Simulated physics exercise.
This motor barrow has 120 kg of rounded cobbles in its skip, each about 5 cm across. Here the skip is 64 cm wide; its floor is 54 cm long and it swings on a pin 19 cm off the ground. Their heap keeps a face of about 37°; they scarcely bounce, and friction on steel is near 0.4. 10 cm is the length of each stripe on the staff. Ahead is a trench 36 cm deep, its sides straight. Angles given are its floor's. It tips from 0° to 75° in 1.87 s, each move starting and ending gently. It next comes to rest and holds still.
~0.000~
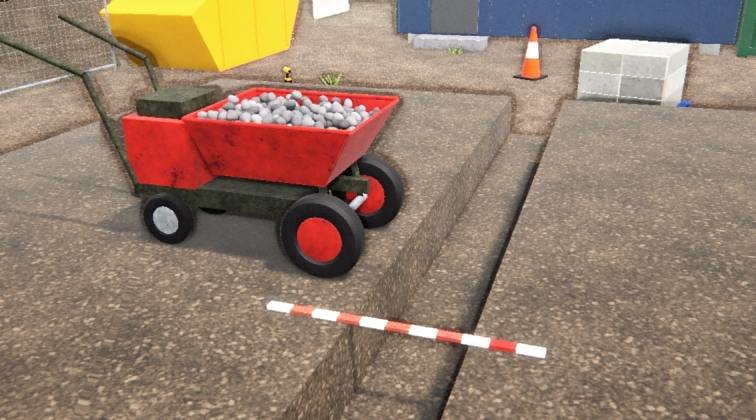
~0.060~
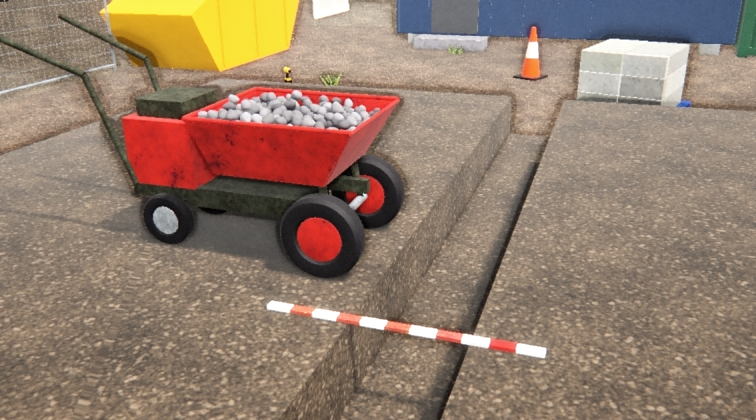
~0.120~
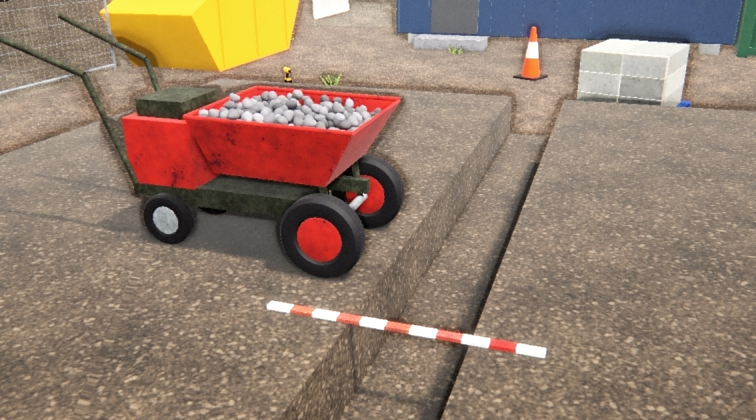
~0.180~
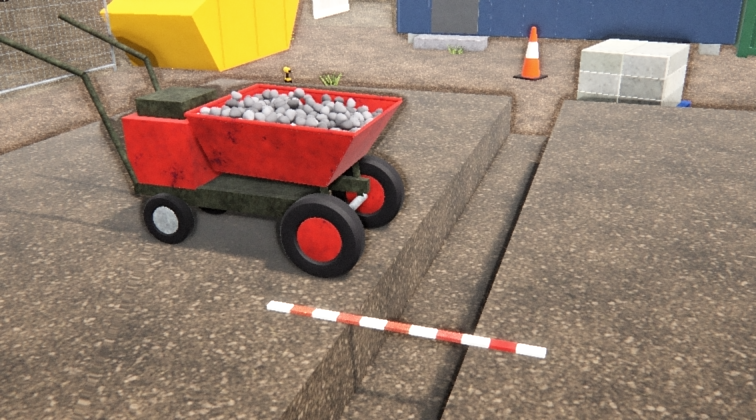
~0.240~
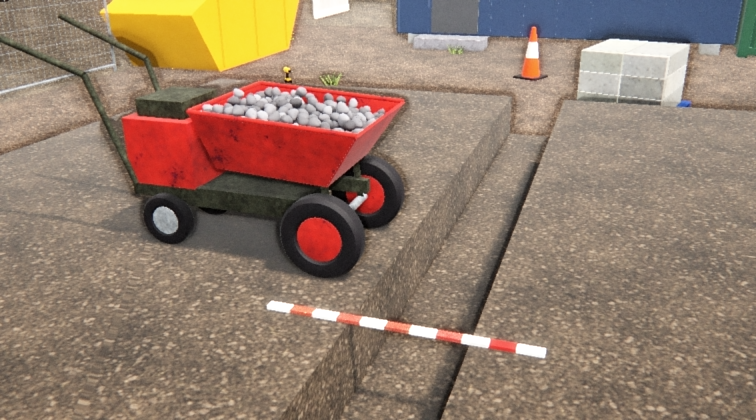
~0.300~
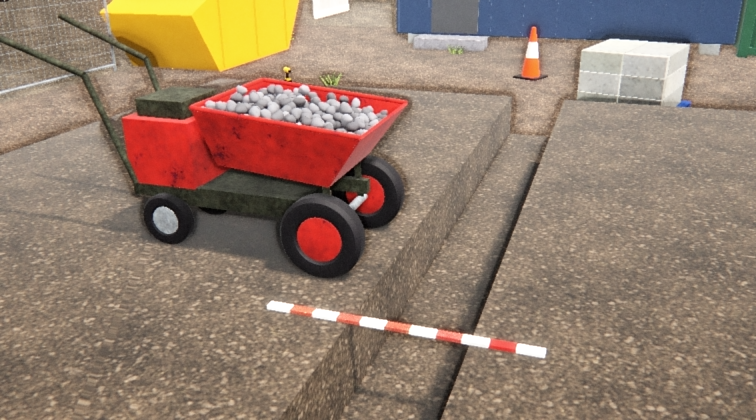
The red skip of a motor barrow, loaded with grey cobbles, tilts slightly to the right.
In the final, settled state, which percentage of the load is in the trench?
79 per cent is in the trench.
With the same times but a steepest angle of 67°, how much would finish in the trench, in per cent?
In that case around 65 percent.
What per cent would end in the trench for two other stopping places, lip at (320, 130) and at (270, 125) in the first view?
The first start gives about 100 per cent, the second about 100.
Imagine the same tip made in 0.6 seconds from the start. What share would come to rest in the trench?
Roughly 50% would finish there.
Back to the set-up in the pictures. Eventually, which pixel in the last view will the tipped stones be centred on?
I'd point somewhere around (471, 318).
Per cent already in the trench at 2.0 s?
Close to 40 per cent has got there by then.
After 1.4 s the floor is at 63°; 96 % in the skip, 4 % in the trench; the foremost stones are at (477, 292).
After 2.0 s the floor is at 75°; 42 % in the skip, 41 % in the trench, 18 % past the trench; the foremost stones are at (605, 276).
After 2.3 s the floor is at 75°; 21 % in the skip, 58 % in the trench, 21 % past the trench; the foremost stones are at (671, 282).
After 4.3 s the floor is at 75°; 0 % in the skip, 79 % in the trench, 21 % past the trench; the foremost stones are at (699, 286).
